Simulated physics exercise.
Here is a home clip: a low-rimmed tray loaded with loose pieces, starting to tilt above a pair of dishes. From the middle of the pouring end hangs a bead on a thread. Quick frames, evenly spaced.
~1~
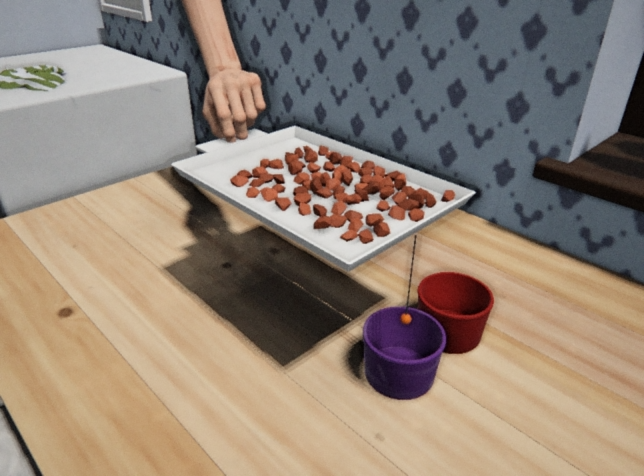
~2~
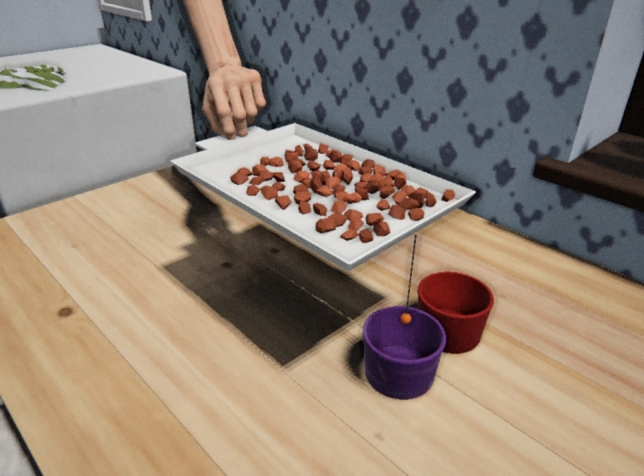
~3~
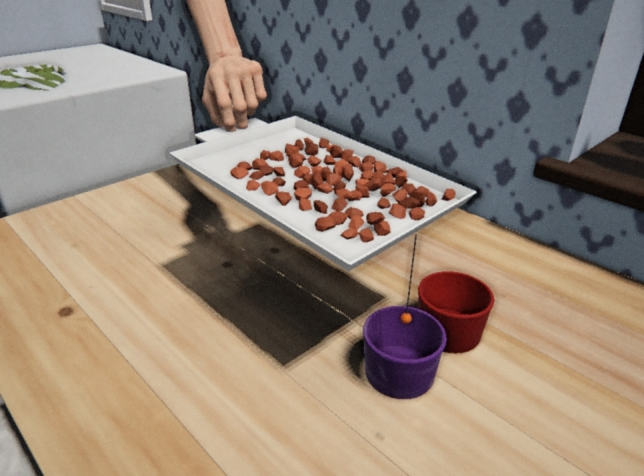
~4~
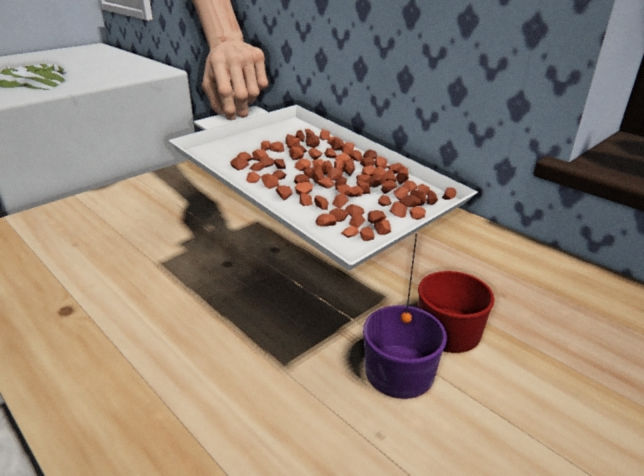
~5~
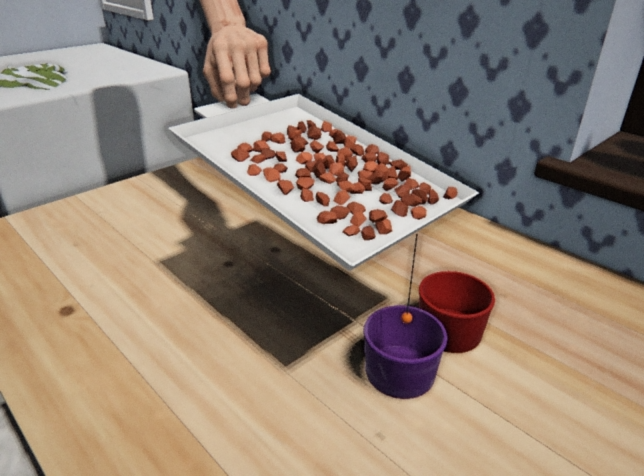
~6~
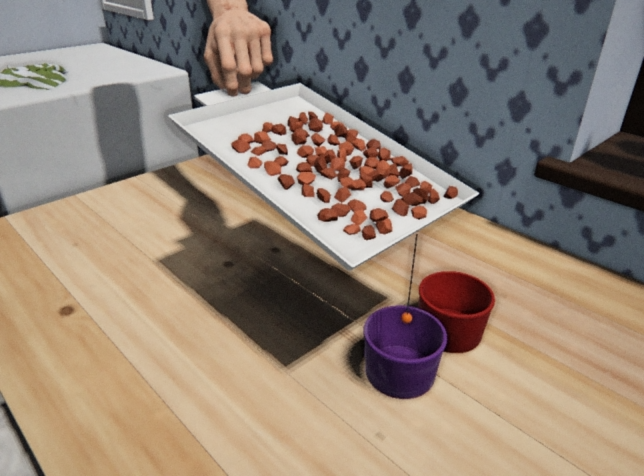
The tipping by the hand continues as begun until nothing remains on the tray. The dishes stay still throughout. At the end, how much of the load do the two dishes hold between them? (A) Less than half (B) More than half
A.
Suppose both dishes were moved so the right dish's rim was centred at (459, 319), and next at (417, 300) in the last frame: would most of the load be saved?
First try: A majority; second try: A minority.
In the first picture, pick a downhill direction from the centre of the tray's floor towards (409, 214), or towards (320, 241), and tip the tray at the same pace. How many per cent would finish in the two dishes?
In turn, 30 percent and then 0 percent.
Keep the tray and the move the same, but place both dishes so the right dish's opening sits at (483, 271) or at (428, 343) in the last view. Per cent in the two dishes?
I'd say about 0 percent, followed by about 50 percent.
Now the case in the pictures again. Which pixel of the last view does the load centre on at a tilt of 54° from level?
Look around (412, 194) in the last picture.
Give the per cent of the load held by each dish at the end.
Out of every hundred, close to 10 go left and close to 0 go right.
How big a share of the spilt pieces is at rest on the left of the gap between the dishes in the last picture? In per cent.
Looks like close to 20 per cent of it.
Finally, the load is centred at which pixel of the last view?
Around (475, 402), give or take.
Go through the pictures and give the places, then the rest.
In the first picture, corners of the pouring end at (349, 257) and (466, 192), level; middle of the load at (334, 185), bits of crushed brick; left dish at (434, 370); right dish at (483, 326); bead on its thread at (406, 319).
In the second picture, corners of the pouring end at (349, 257) and (466, 191), level; middle of the load at (334, 184).
In the third picture, corners of the pouring end at (350, 257) and (467, 191), tipped barely, level across its low end; middle of the load at (334, 180).
In the fourth picture, corners of the pouring end at (351, 257) and (468, 191), tipped a little, level across its low end; middle of the load at (335, 175).
In the fifth picture, corners of the pouring end at (352, 258) and (469, 191), tipped a little, level across its low end; middle of the load at (337, 170).
In the sixth picture, corners of the pouring end at (353, 258) and (470, 192), tipped a little, level across its low end; middle of the load at (338, 165); left dish at (435, 369); right dish at (484, 325).
Soon, tray tipped steeply; nearly all on the tray; a stray few in the air.
A while on, tray tipped right over; a small part on the tray; a small part in the left dish; a stray few in the right dish; about half outside both; about a quarter in the air.
Towards the end, tray tipped past a quarter turn; a small part in the left dish; a stray few in the right dish; most outside both.
Finally, tray tipped past a quarter turn; a small part in the left dish; a stray few in the right dish; most outside both.
